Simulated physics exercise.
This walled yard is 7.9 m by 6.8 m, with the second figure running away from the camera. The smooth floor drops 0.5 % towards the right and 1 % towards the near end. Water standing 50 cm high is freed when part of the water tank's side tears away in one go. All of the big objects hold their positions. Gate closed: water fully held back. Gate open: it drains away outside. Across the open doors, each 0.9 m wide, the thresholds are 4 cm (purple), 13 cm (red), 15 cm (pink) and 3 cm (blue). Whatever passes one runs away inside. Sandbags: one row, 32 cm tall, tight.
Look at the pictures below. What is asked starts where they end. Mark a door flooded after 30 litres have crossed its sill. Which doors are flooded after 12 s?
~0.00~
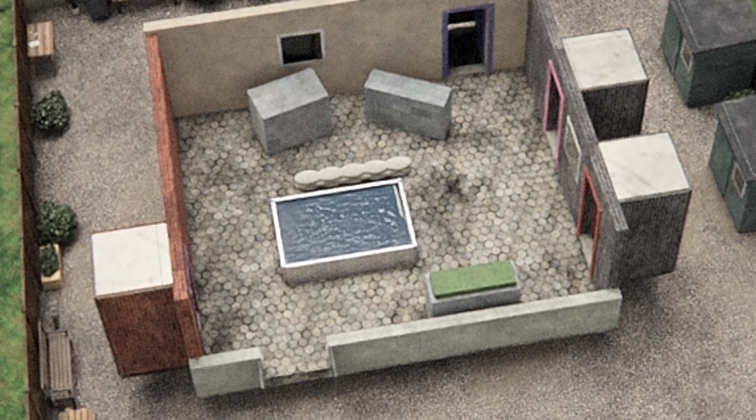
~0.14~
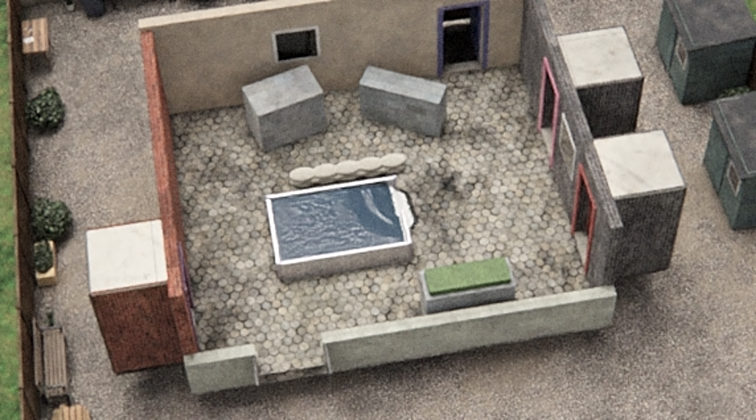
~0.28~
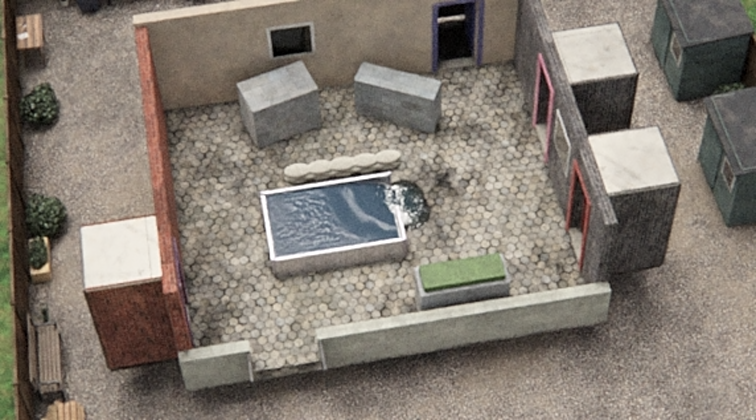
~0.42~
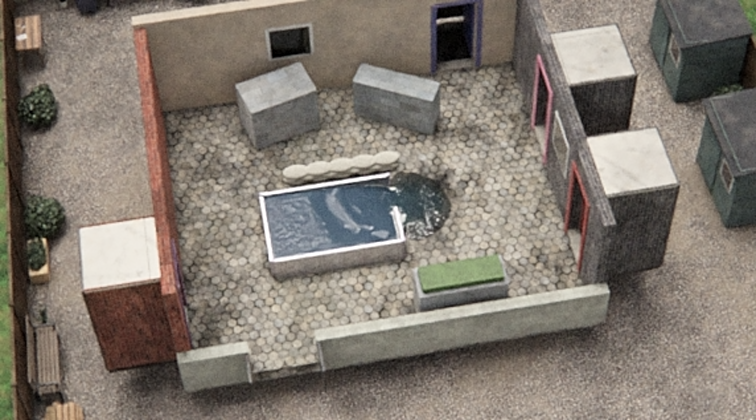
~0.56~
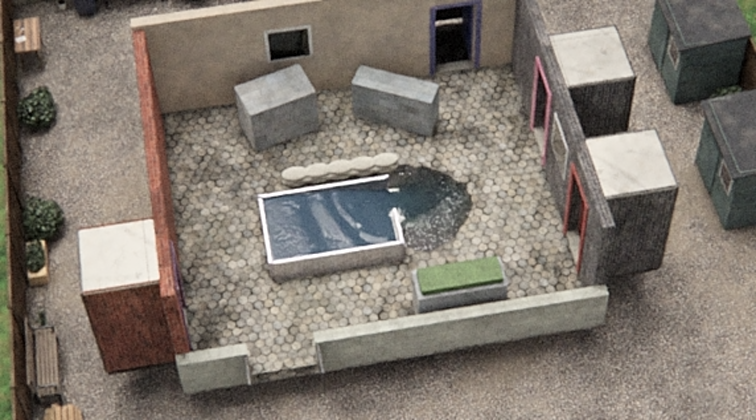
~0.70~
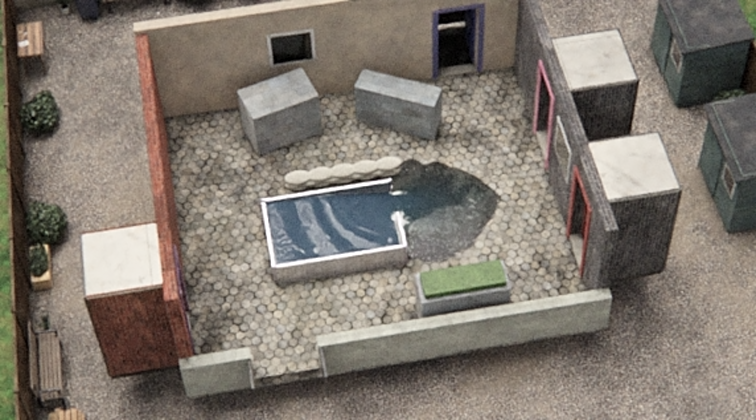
Watch the purple door: It will not outstrip the limit; watch the red door: It will not outstrip the limit; watch the pink door: It will not outstrip the limit; watch the blue door: It will outstrip the limit.
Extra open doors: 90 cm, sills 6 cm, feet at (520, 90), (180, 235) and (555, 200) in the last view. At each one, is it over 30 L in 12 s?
Taking them in order, the first gets enough, the second too little and the third enough.
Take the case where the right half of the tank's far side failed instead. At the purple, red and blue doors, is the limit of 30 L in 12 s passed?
Purple short, red short, blue short.
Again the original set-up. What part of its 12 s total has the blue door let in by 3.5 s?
By then it's near 0% of the total.
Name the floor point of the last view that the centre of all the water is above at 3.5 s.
About (413, 216).
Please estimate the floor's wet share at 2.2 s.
25 %.
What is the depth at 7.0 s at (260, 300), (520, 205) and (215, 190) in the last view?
The depths come out at 0, 7 and 0 centimetres, in the order listed.
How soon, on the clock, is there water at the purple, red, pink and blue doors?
Arrival: Purple not within the 12 s, red 2.0 s, pink 1.6 s, blue 3.6 s.
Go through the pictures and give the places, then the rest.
Still water, 50 cm deep, in the water tank at (343, 225), in the first frame.
The front is at (402, 193), 0.5 m from the gap at (397, 207); 0.2 m2 of floor is under water; 50 cm left at the back of the water tank, in the second frame.
The front is at (424, 218), 0.7 m from the gap at (392, 203); 0.6 m2 of floor is under water; 50 cm left at the back of the water tank, in the third frame.
Water pours out at (391, 205) and has run 1.2 m, to (447, 208); typically 6 cm deep outside, 50 cm at the water tank's back, in the fourth frame.
Water pours out at (390, 206) and has run 1.6 m, to (468, 207); typically 4 cm deep outside, 50 cm at the water tank's back, in the fifth frame.
Water pours out at (393, 210) and has run 2.1 m, to (489, 191); typically 4 cm deep outside, 50 cm at the water tank's back, in the sixth frame.
After 1.4 s water covers 20 % of the floor and is deepest (26 cm) near (404, 209); purple door not reached, red door not reached, pink door not reached, blue door not reached.
After 2.2 s water covers 25 % of the floor and is deepest (22 cm) near (404, 209); purple door not reached, red door 11 cm at the sill, 0 L in, pink door 17 cm at the sill, 0 L in, blue door not reached.
After 3.5 s water covers 30 % of the floor and is deepest (22 cm) near (584, 306); purple door not reached, red door 11 cm at the sill, 0 L in, pink door 16 cm at the sill, 4 L in, blue door not reached.
After 7.0 s water covers 50 % of the floor and is deepest (16 cm) near (586, 313); purple door not reached, red door 10 cm at the sill, 1 L in, pink door 11 cm at the sill, 5 L in, blue door 7 cm at the sill, 36 L in.
After 12.0 s water covers 70 % of the floor and is deepest (12 cm) near (551, 319); purple door not reached, red door 10 cm at the sill, 1 L in, pink door 9 cm at the sill, 5 L in, blue door 6 cm at the sill, 72 L in.
